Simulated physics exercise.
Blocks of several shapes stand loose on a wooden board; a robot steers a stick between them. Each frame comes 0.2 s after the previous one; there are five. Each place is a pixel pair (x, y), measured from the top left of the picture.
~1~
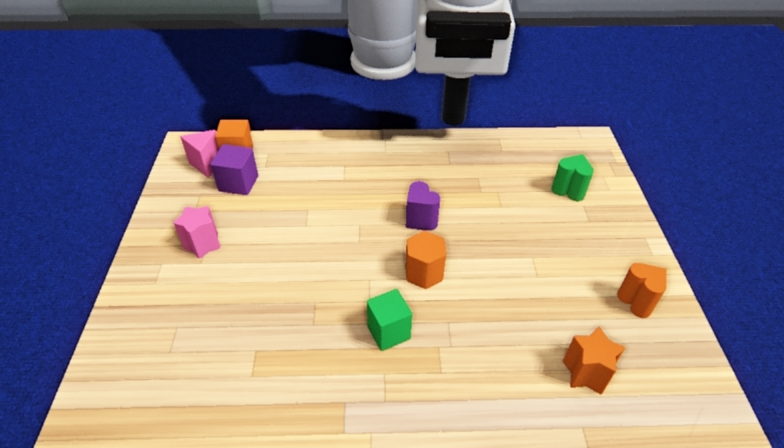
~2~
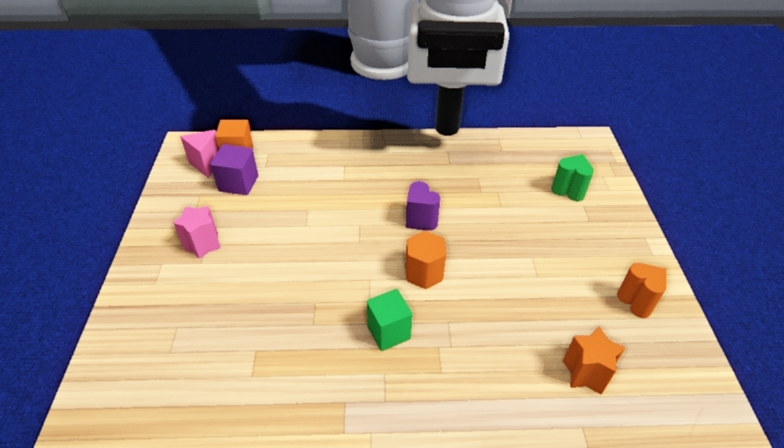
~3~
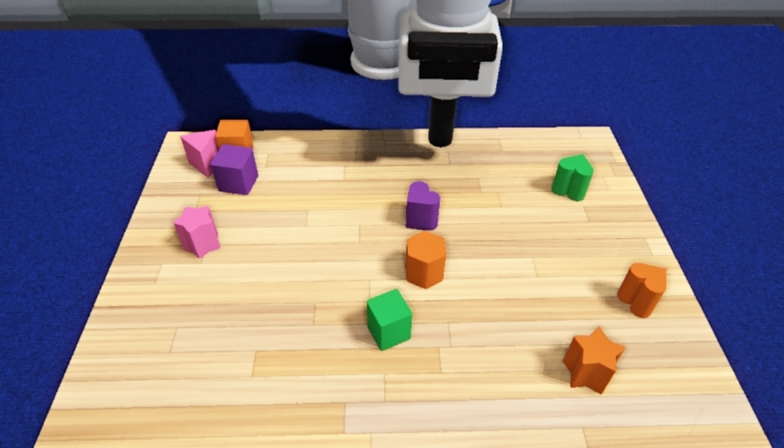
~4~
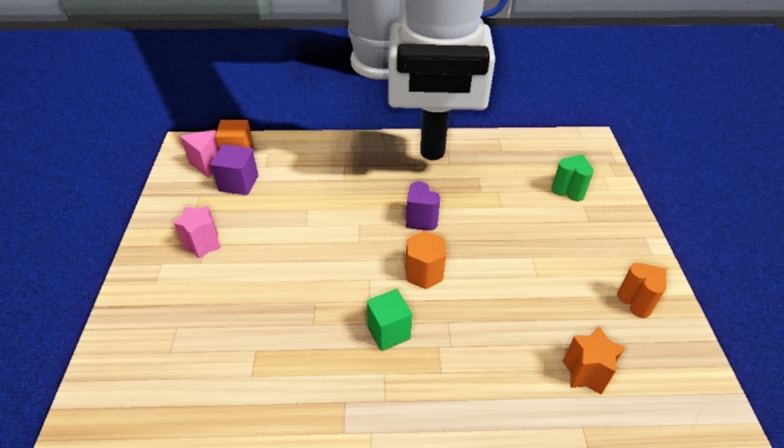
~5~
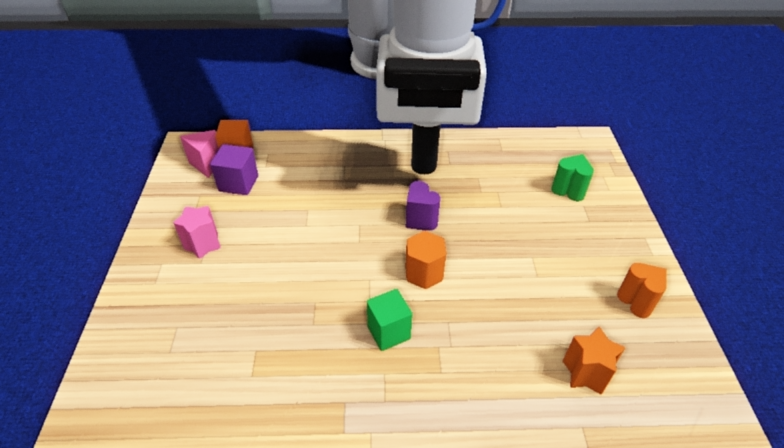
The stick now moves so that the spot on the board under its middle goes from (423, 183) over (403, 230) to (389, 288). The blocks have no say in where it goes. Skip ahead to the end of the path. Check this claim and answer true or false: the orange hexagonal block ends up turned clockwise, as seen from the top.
True
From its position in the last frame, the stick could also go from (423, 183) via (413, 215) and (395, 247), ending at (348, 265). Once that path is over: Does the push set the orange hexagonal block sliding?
Yes.
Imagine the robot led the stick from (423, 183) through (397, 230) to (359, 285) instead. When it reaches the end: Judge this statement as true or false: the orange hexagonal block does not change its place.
The statement is true.
On the path given first. One third of the way, stick at (410, 199); purple heart at (424, 209), turned 30° anticlockwise.
Two thirds of the way, stick at (398, 233); purple heart at (429, 225), turned 120° anticlockwise; orange hexagonal block at (431, 252), turned 20° clockwise.
At the end, stick at (389, 273); green square piece not moved; purple heart at (429, 226), turned 125° anticlockwise; orange hexagonal block at (432, 253), turned 25° clockwise.
